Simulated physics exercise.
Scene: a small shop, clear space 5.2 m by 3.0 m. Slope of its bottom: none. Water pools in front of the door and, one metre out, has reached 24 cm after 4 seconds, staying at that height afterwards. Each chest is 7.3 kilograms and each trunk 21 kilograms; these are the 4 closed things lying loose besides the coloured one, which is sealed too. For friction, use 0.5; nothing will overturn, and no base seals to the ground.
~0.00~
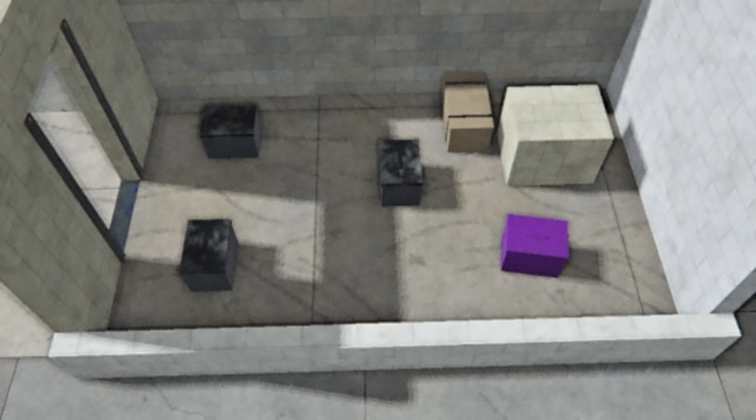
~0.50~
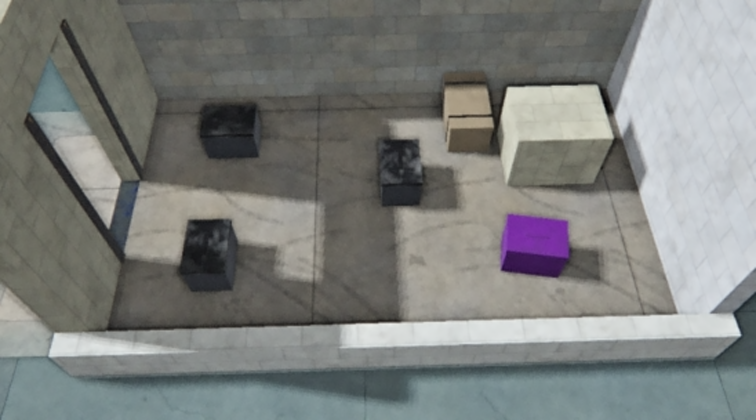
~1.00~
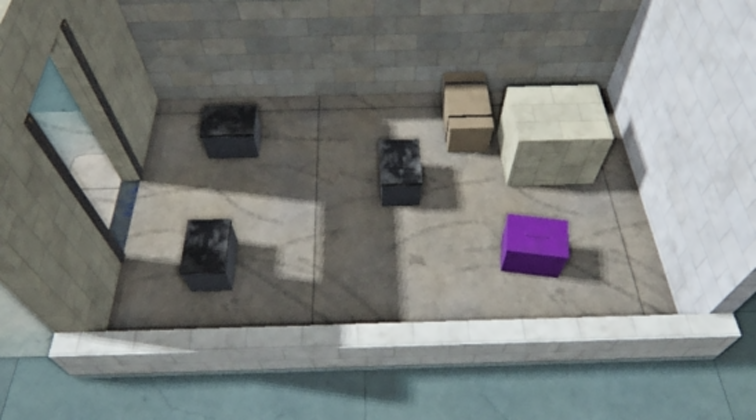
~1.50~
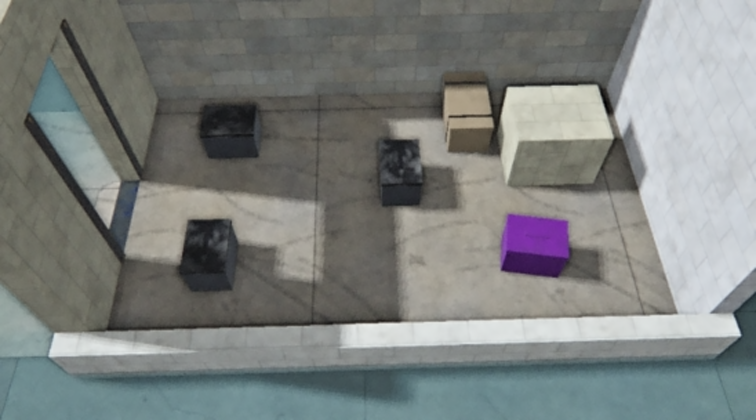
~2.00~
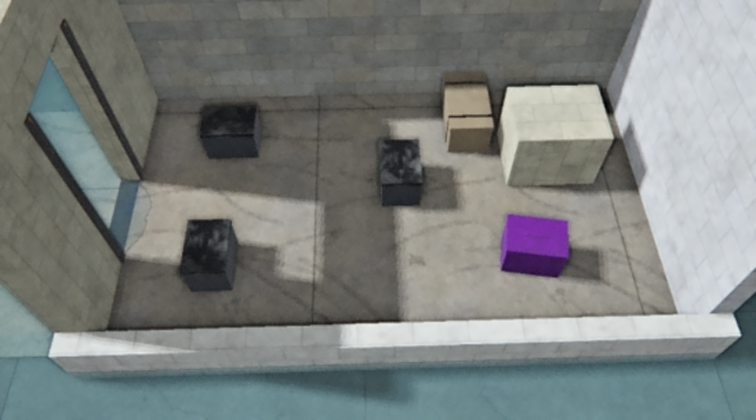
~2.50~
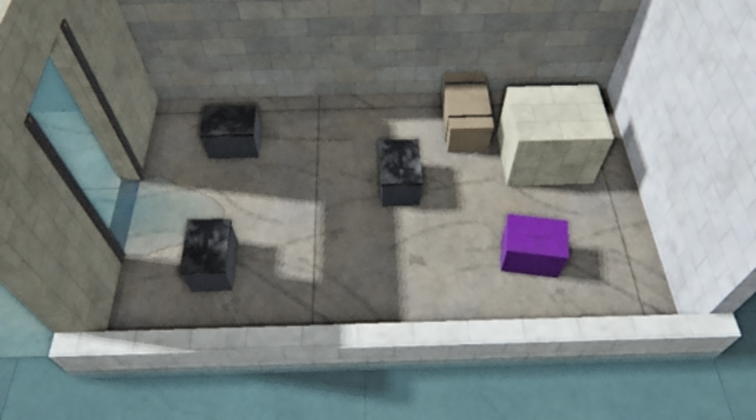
A small walled room held a purple chest, dark boxes and other boxes, none of which moved, while water spread over the ground outside and then crept slightly in through the doorway on the left.
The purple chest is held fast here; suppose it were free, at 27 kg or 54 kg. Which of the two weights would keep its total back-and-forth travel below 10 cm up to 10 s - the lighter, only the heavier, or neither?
The lighter one already.
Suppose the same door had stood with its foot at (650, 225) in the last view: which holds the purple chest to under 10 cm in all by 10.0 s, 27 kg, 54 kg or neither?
With that change, the big one is needed.
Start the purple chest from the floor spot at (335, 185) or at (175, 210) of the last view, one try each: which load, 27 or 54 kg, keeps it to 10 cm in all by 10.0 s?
One by one: The small mass suffices; only the big mass suffices.
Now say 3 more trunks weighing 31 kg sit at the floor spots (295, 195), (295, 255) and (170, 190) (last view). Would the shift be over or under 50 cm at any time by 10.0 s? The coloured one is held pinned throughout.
Spot one crosses the limit, spot two crosses the limit, spot three crosses the limit.
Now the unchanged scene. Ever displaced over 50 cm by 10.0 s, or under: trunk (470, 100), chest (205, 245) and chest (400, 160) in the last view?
Taking them in order: Within the mark, beyond the mark and beyond the mark.
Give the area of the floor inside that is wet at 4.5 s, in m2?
Somewhere about 7.5 m2, give or take.
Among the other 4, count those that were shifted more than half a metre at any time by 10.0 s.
I make it 3.
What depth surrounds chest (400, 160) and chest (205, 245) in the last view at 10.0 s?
Roughly 11 and 11 cm.
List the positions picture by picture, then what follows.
In the first frame, the purple chest at (538, 235) rests on the ground; 0.0 m2 under water; 0 of 5 have shifted.
In the second frame, the purple chest at (538, 235), on the bottom; 0.0 m2 under water; 0 of 5 have shifted.
In the third frame, the purple chest at (538, 235) rests on the ground; water covers 0.0 m2; 0 of 5 have shifted.
In the fourth frame, the purple chest at (538, 235), on the bottom; water covers 0.0 m2; 0 of 5 have shifted.
In the fifth frame, the purple chest at (538, 235), on the bottom; 0.1 m2 under water; 0 of 5 have shifted.
In the sixth frame, the purple chest at (538, 235), on the bottom; water covers 0.6 m2; 0 of 5 have shifted.
After 3.5 s the purple chest would be 0 cm from its start with 27 kg and 0 cm from its start with 54 kg; 0 cm of water round it then.
After 4.5 s the purple chest would be 0 cm from its start with 27 kg and 0 cm from its start with 54 kg; 0 cm of water round it then.
After 7.0 s the purple chest would be 0 cm from its start with 27 kg and 0 cm from its start with 54 kg; 5 cm of water round it then.
After 10.0 s the purple chest would be 0 cm from its start with 27 kg and 0 cm from its start with 54 kg; 10 cm of water round it then.
